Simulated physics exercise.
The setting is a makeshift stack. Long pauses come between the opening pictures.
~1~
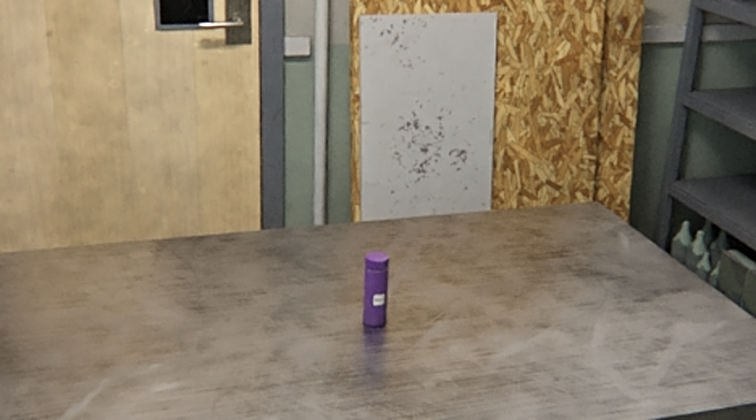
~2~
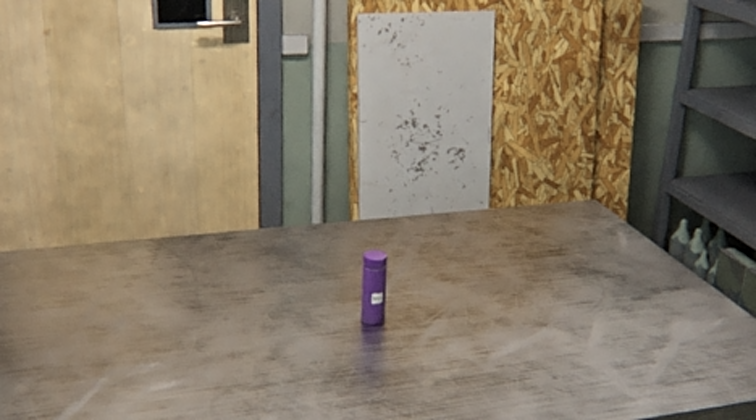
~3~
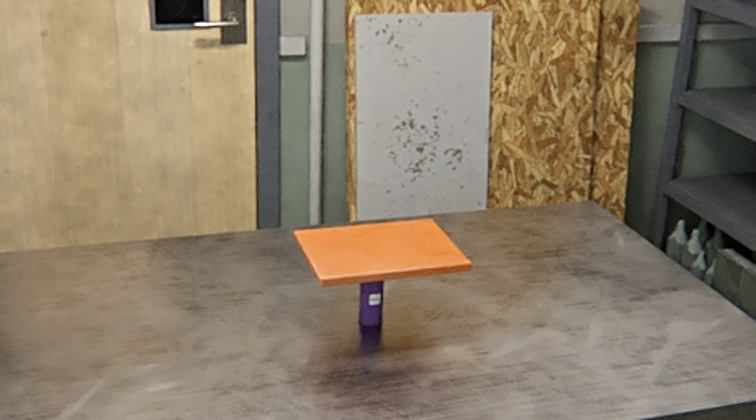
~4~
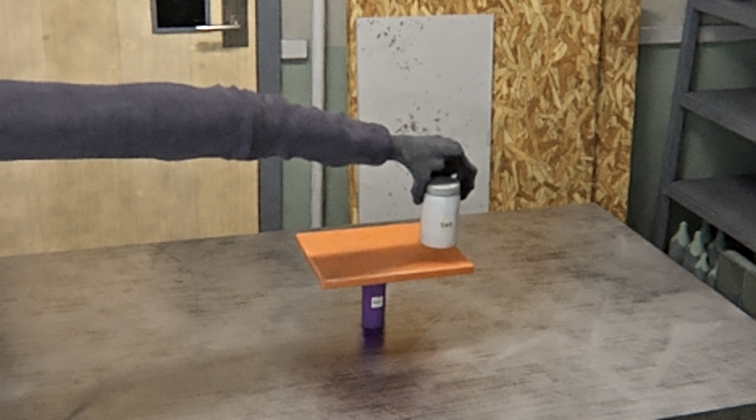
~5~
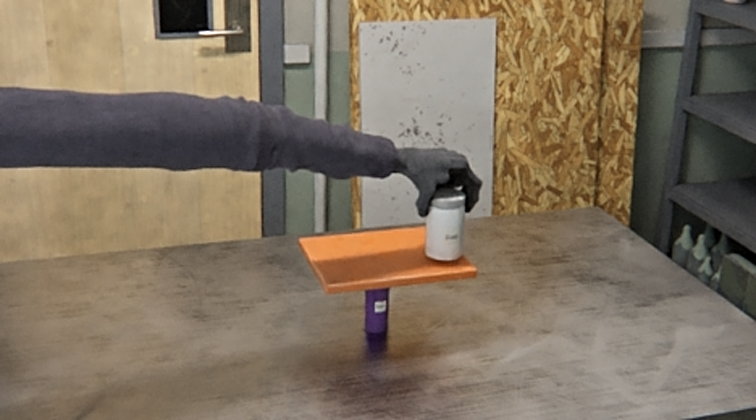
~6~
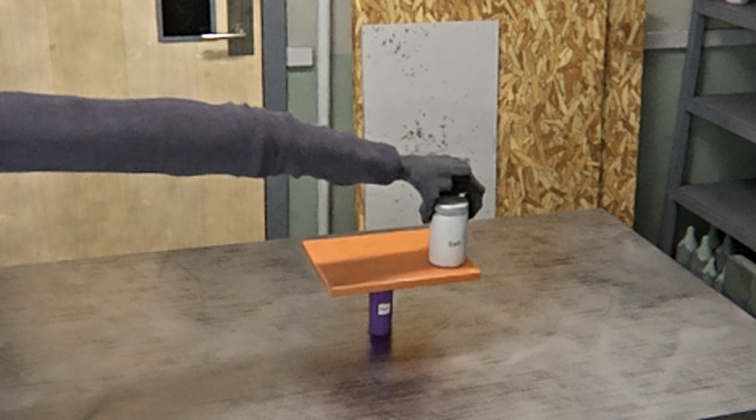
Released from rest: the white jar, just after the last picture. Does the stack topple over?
The stack is unstable.
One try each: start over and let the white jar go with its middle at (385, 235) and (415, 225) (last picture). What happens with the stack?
In case one it stays upright, while in case two it tumbles.
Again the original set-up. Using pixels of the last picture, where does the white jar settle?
In the final view it sits at roughly (523, 317).
Then, 0.30 s on from there, white jar now fallen; orange lid turned 52° from how it was put.
Then, 0.50 s on from there, orange lid on its side.
Then, 1.00 s on from there, orange lid now fallen.
In the end, fallen, orange lid and white jar; purple shaker unmoved. At the end, from the last picture's camera, white jar near (523, 317). The stack comes apart.
